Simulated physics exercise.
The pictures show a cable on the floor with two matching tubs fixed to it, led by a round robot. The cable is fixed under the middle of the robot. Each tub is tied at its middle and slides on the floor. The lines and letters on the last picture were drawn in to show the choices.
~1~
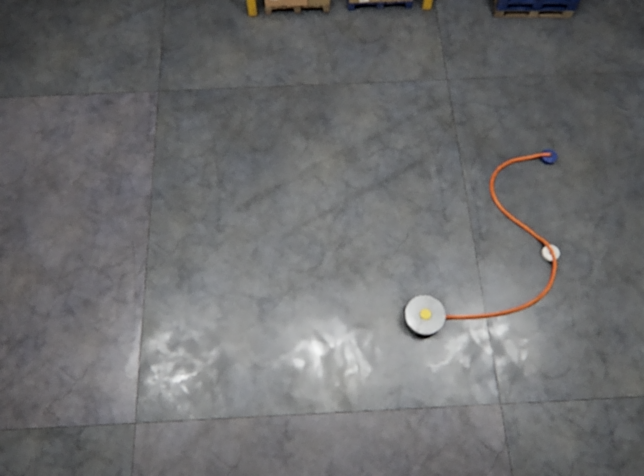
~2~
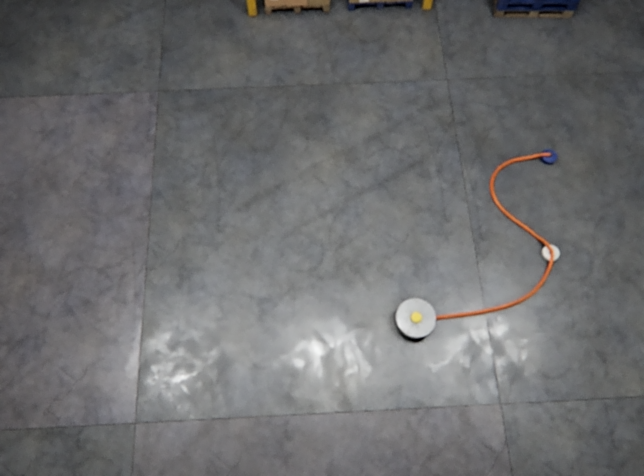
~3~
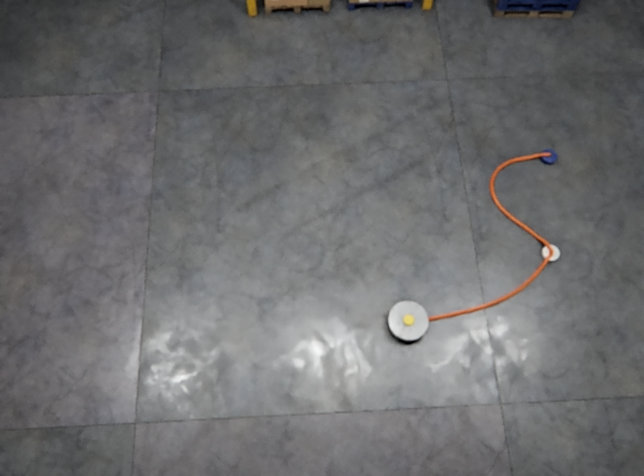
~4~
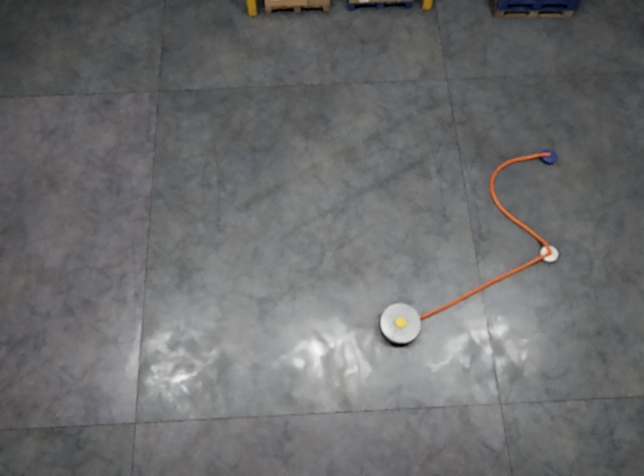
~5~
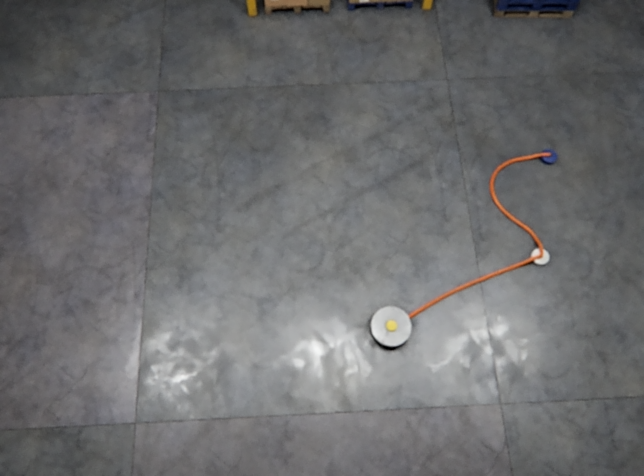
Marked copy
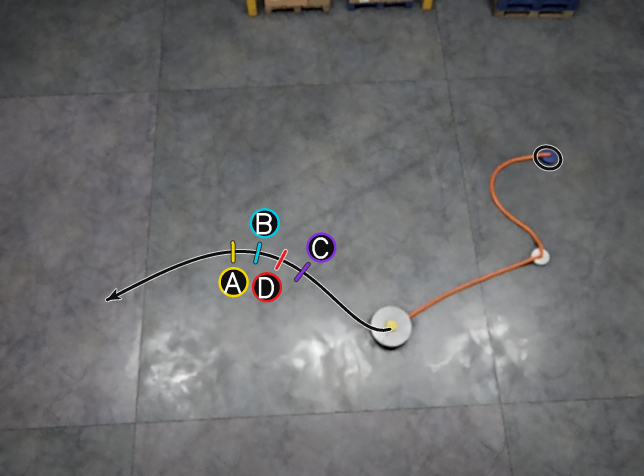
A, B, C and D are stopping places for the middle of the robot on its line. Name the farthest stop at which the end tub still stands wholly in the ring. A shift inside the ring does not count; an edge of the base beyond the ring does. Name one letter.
B is the last safe stop.
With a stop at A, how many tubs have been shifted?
Two.
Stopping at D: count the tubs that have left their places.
One.
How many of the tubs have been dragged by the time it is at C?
By then, one.
On the marked copy, A at (233, 252); B at (258, 253); C at (302, 272); D at (281, 260); the ring at (548, 158); the route from (390, 329) via (258, 253) to (107, 300).
Following B. Soon after the start, robot (341, 303); blue tub (549, 156); white tub (507, 267).
Later, robot (300, 268); blue tub (549, 156); white tub (471, 266).
In the end, robot (257, 250); blue tub (548, 157); white tub (427, 253); the ringed tub at the far end is still in its ring.
As for the rest, A drags the last tub to (540, 164); C is safe but short; D is safe but short.
